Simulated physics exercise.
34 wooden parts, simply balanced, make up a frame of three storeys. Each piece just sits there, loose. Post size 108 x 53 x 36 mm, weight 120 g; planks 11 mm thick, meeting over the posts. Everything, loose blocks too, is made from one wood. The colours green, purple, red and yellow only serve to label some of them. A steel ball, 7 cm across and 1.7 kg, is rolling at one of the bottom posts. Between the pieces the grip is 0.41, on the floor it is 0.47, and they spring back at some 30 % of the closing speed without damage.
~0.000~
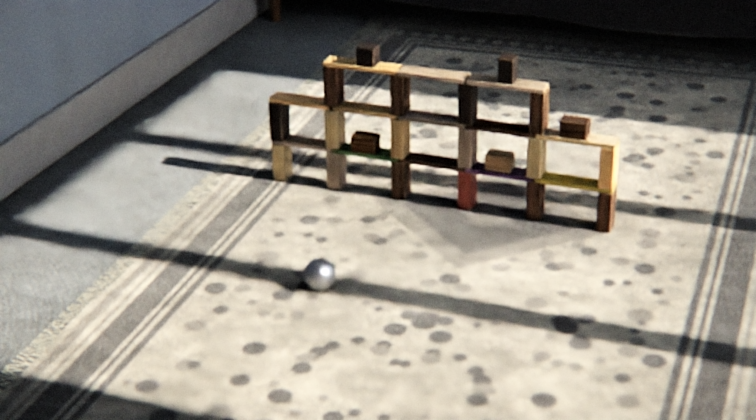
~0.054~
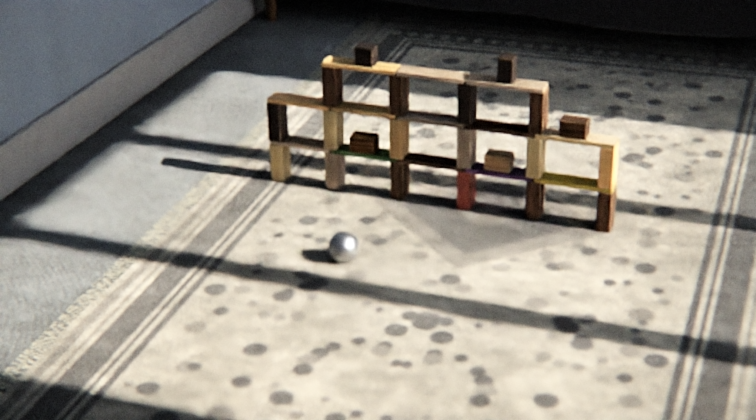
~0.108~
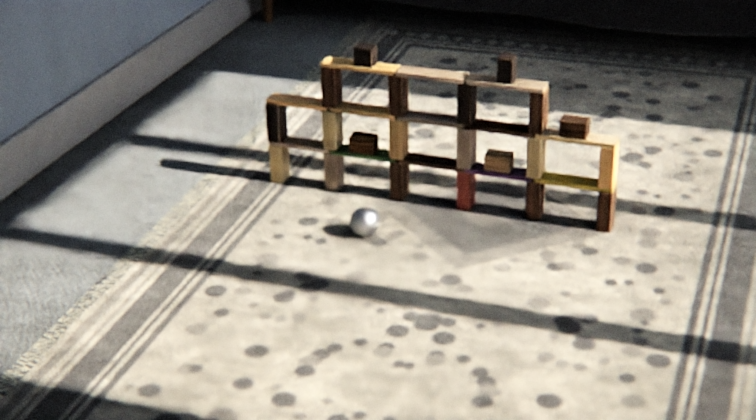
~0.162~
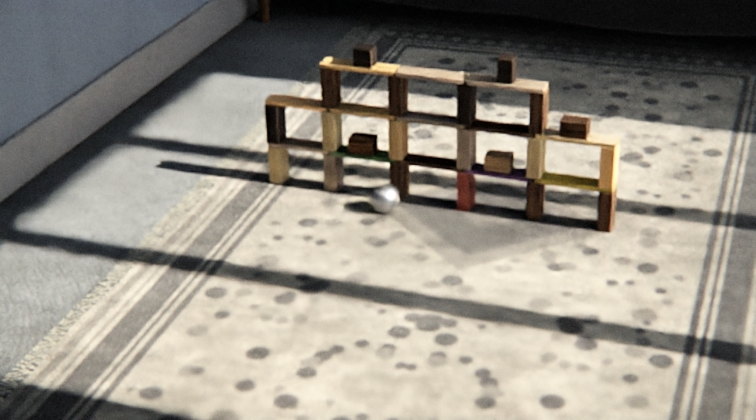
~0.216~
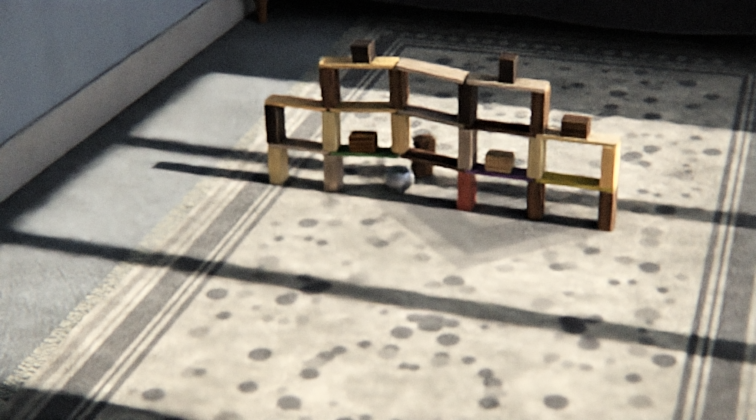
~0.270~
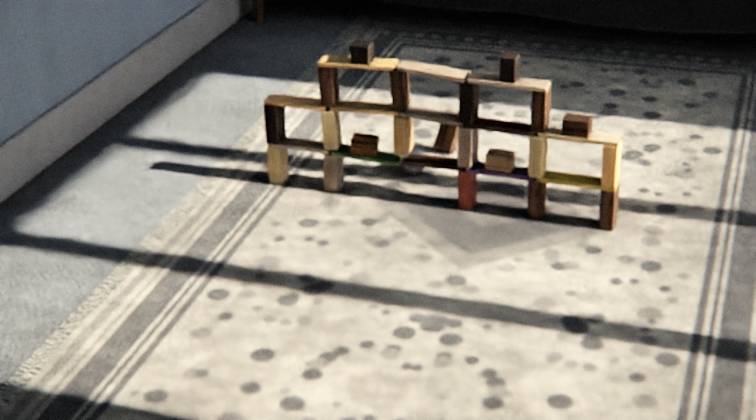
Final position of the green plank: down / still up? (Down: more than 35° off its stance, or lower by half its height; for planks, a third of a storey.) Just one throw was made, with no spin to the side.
I expect it to be downed.
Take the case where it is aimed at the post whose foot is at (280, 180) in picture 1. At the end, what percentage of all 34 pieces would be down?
In that case 10 per cent.
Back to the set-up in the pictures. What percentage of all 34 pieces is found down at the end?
I'd put it at roughly 60 per cent of them.
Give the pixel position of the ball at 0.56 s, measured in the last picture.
Near (473, 78).
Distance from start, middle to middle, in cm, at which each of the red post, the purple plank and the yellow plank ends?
Red 2 cm, purple 0 cm, yellow 0 cm.
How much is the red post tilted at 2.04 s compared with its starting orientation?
Angle at that time, about 0 degrees.
Around 0.38 s, ball still moving; 11 of the 34 pieces down; green plank tipped 40°, 52 mm lower.
Around 0.56 s, ball still moving; 13 of the 34 pieces down; green plank tipped 35°, 59 mm lower; red post displaced 5 mm.
Around 0.98 s, ball still moving; 17 of the 34 pieces down; green plank tipped 27°, 7 cm lower; red post displaced 10 mm.
Around 2.04 s, ball still moving; 20 of the 34 pieces down; green plank tipped 26°, 7 cm lower.
Finally (2.8 s), ball rolling away; 20 of the 34 pieces down; green plank tipped 26°, 7 cm lower; yellow plank unmoved; purple plank unmoved. Seen by the last camera, middles, green plank near (365, 174), yellow plank near (578, 181).
